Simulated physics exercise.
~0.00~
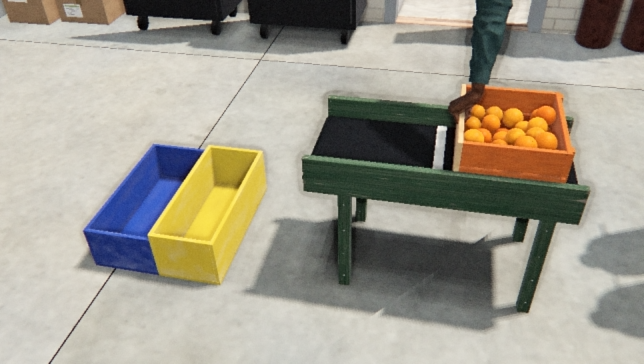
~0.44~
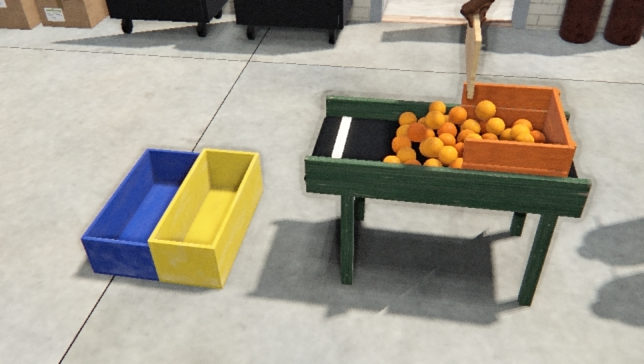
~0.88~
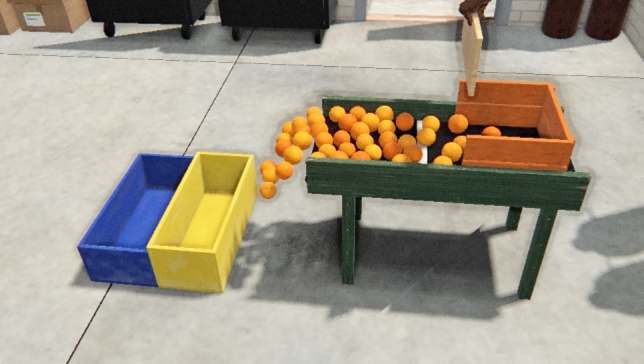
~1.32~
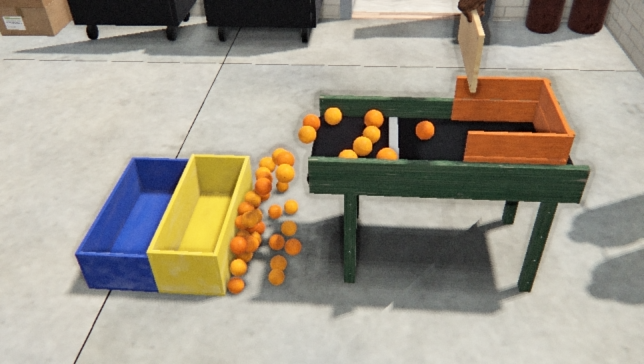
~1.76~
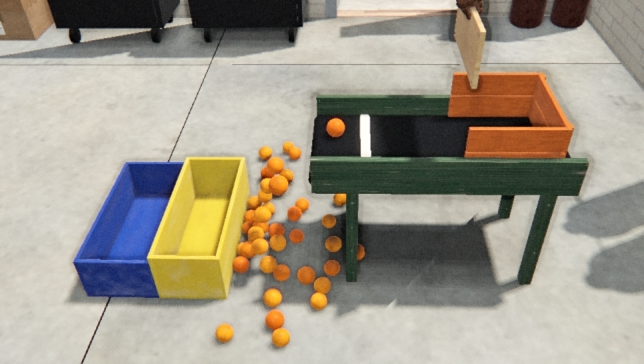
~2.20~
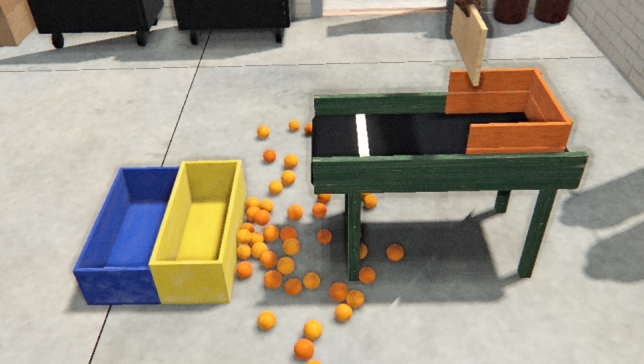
Oranges spilling left off a green-framed conveyor after a hand lifts the gate, scattering on the floor short of a yellow bin.
